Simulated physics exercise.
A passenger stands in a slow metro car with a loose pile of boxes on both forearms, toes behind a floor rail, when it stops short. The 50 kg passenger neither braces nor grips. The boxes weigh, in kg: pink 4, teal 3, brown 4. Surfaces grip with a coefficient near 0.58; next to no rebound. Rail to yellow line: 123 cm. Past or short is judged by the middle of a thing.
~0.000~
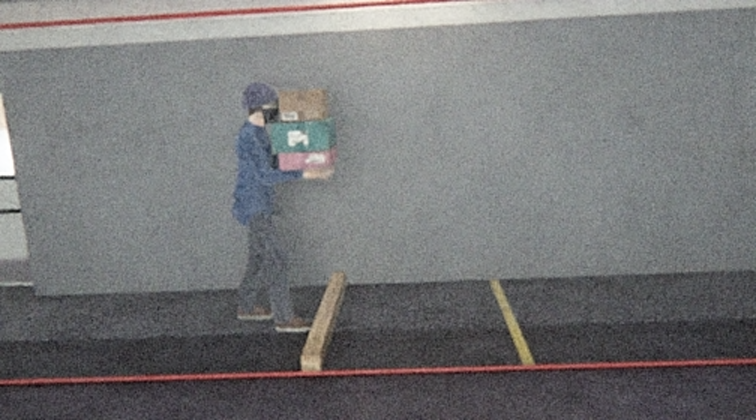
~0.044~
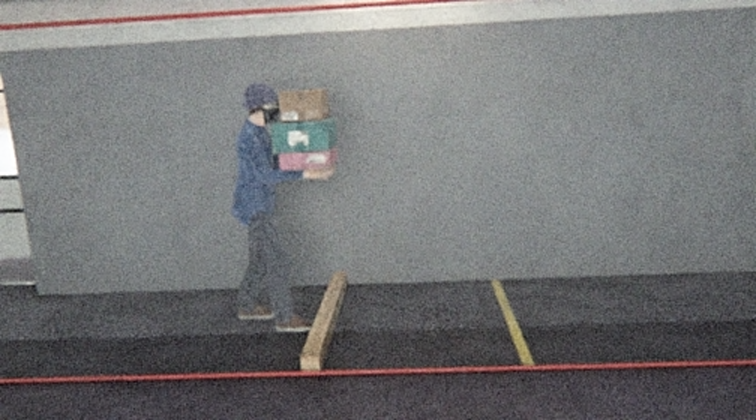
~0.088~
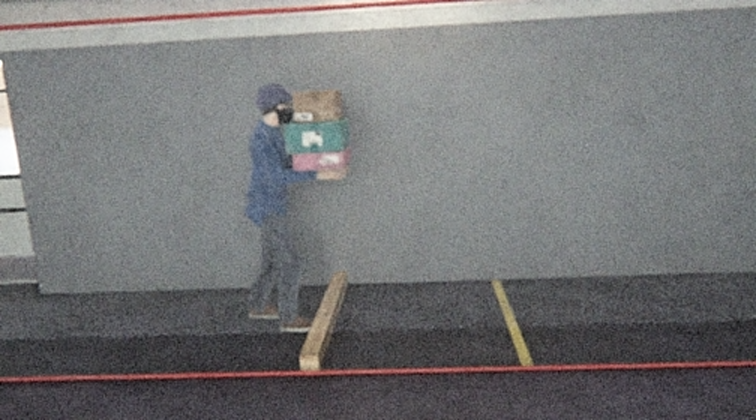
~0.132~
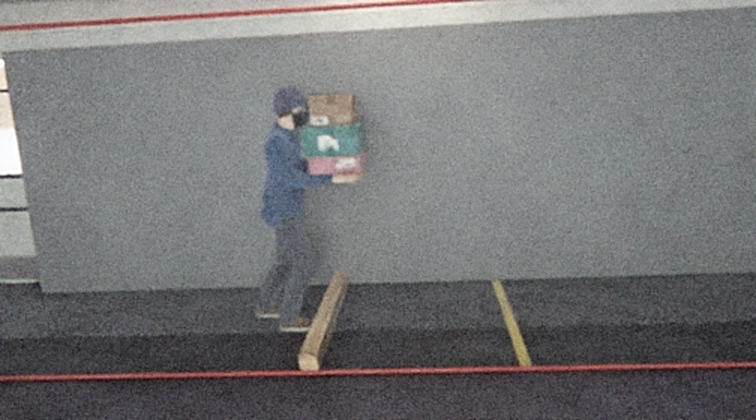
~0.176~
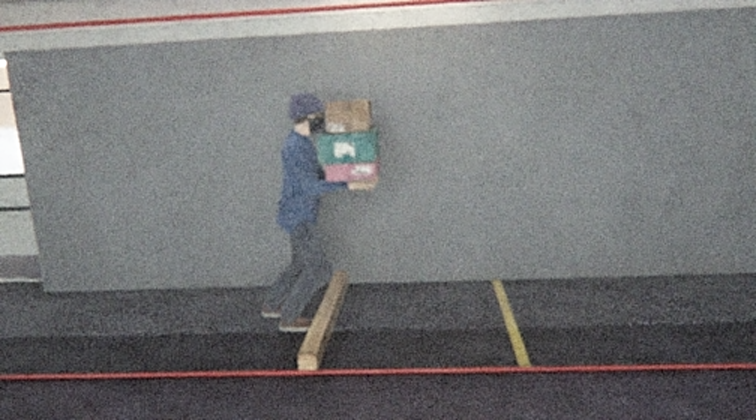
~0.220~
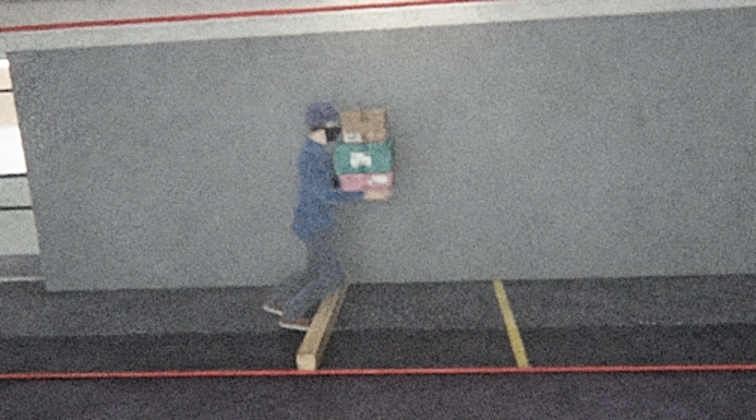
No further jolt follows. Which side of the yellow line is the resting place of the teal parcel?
Here the teal parcel ends beyond the yellow line.
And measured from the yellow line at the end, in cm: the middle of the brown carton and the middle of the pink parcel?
Brown carton 130 past, pink parcel 20 short.
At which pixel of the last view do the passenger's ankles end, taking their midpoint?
Near (389, 281).
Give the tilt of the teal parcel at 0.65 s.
About 25°.
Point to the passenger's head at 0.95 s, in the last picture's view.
Near (522, 274).
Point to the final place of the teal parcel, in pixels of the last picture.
Around (547, 304).
After 0.45 s the teal parcel is 35 cm short of the yellow line, tilted 10°, near (452, 245) in the last picture's view; the pink parcel 37 cm short of the yellow line, tilted 15°.
After 0.65 s the teal parcel is 8 cm past the yellow line, tilted 25°, near (520, 292) in the last picture's view.
After 0.95 s the teal parcel is 24 cm past the yellow line, tilted 0°, near (547, 304) in the last picture's view; the pink parcel 16 cm short of the yellow line, tilted 0°.
Final state at 2.3 s, pink parcel stops short of the yellow line; teal parcel crosses the yellow line; brown carton crosses the yellow line; passenger's head crosses the yellow line.
